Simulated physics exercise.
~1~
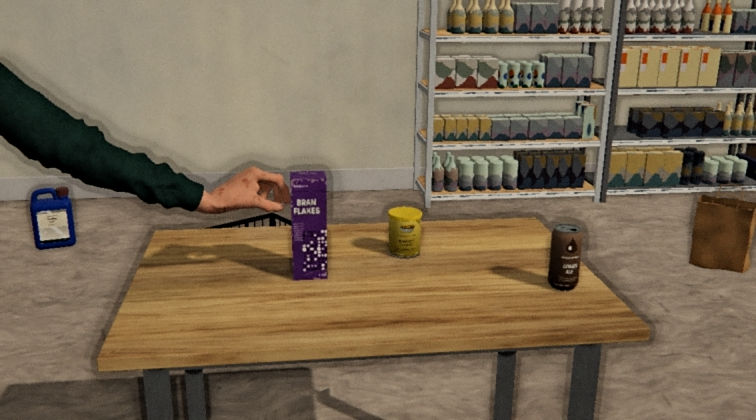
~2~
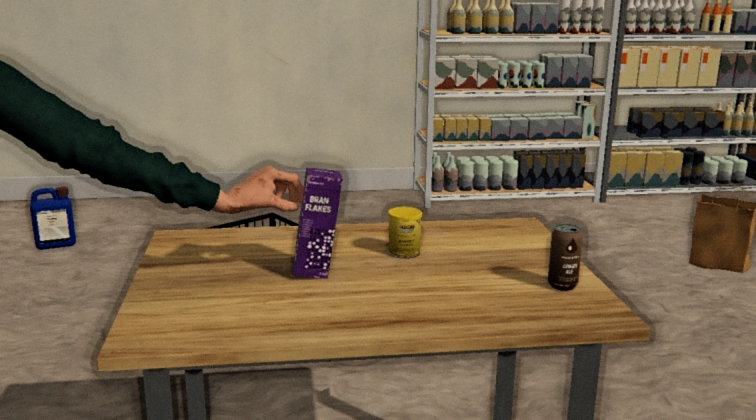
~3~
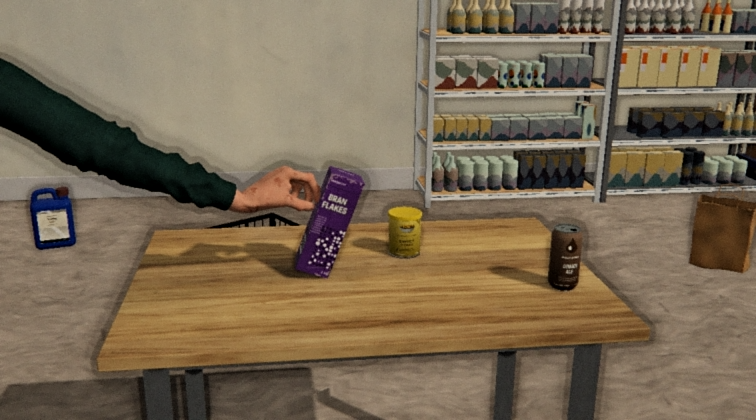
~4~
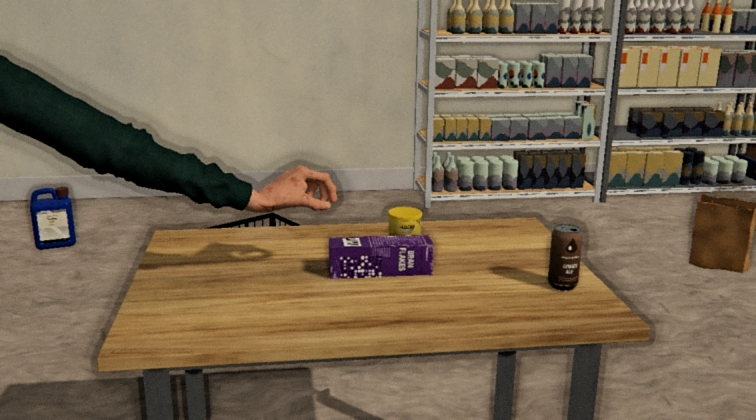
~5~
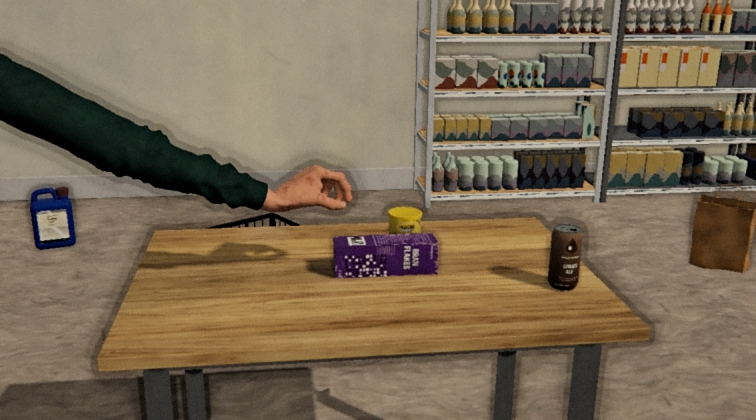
At the start, a purple carton of bran flakes stands upright on a wooden table, with a yellow tin and a brown can to its right, while a hand in a dark green sleeve reaches in from the left. The fingers push against the upper part of the carton, and it begins to lean to the right. The hand keeps moving right, and the carton tilts further. It then topples onto its side in front of the yellow tin, which stays in place. At the end, the carton lies on the table, with the hand above it and the can still standing.
